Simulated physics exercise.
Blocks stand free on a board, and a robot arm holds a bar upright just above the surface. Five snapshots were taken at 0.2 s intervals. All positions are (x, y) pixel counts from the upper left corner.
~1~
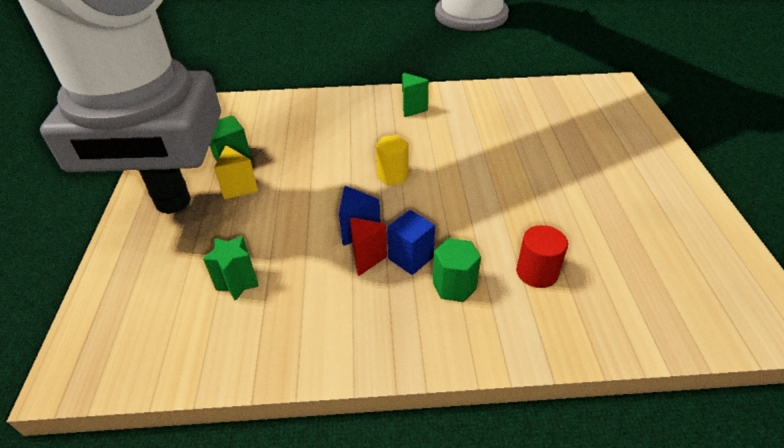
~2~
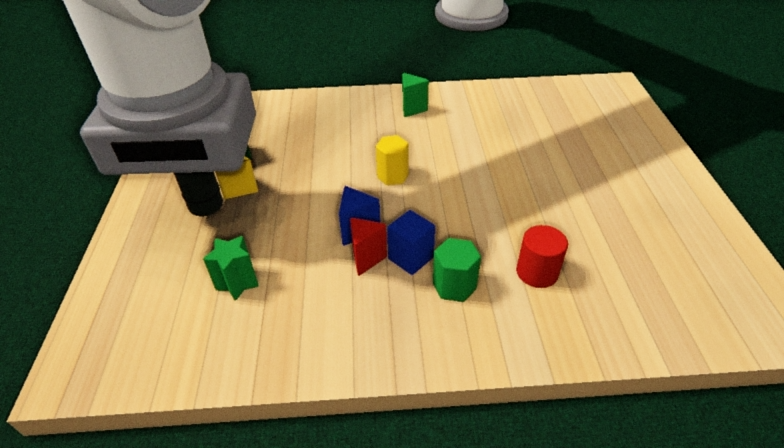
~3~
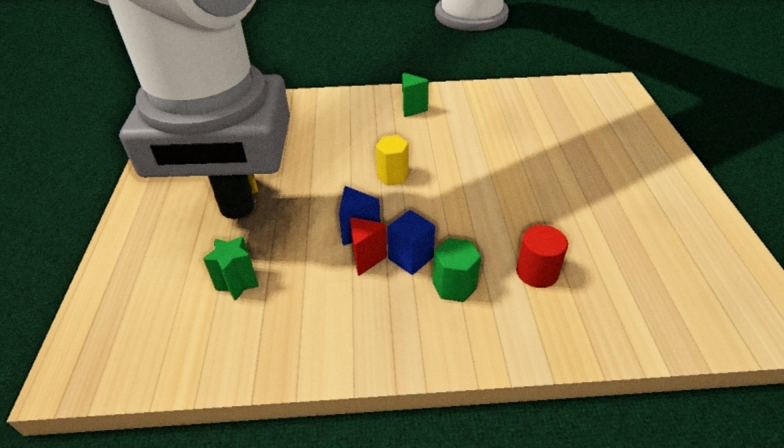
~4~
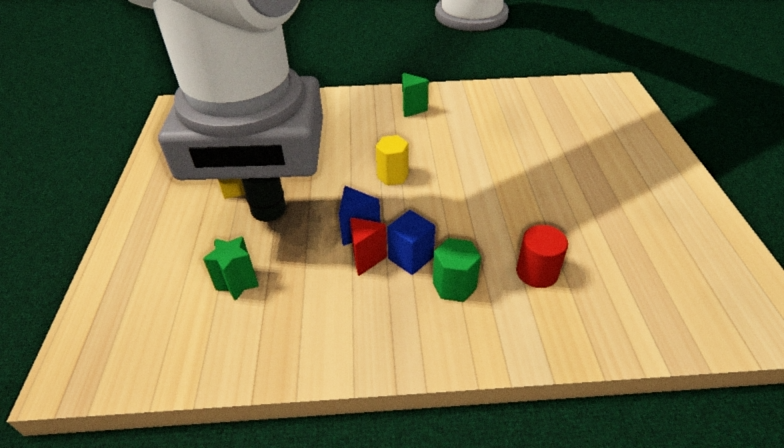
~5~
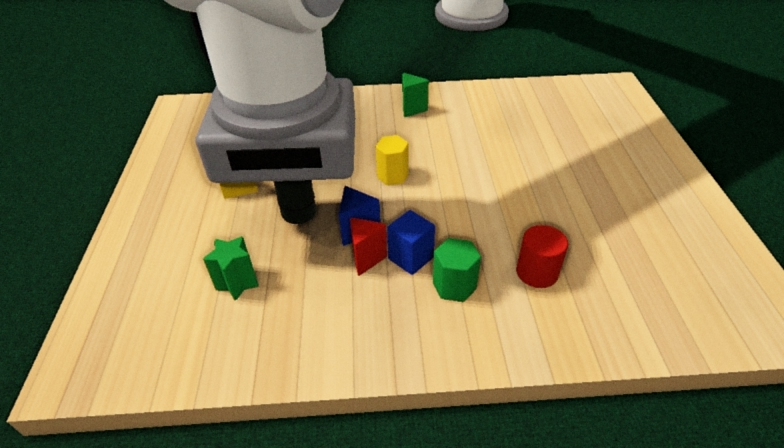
A robot arm holding a short black bar upright moved steadily rightward across a wooden board, passing in front of a yellow block and nearing a blue triangular one, while the scattered colored blocks stayed still.
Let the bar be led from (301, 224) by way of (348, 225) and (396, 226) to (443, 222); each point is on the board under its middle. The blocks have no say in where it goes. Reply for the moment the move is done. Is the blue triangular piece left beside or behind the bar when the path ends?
It seems so.
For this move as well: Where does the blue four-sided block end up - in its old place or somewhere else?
It is no longer where it was.
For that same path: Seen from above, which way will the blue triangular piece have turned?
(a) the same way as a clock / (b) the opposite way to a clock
(a)
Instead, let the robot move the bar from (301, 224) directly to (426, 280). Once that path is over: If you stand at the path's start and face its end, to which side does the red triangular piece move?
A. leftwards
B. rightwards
B.
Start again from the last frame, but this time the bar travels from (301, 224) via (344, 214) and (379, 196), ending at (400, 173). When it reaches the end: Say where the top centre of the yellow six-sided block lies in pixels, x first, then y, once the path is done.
Around pixel (408, 122).
What follows on the original path. One third of the way, bar at (348, 214); blue triangular piece at (373, 202), turned 25° clockwise.
Two thirds of the way, bar at (396, 215); blue triangular piece at (423, 205), turned 35° clockwise; blue four-sided block at (422, 229), turned 35° clockwise.
At the end, bar at (444, 211); blue triangular piece at (453, 211), turned 70° clockwise; red triangular piece still; blue four-sided block at (422, 229), turned 40° clockwise.
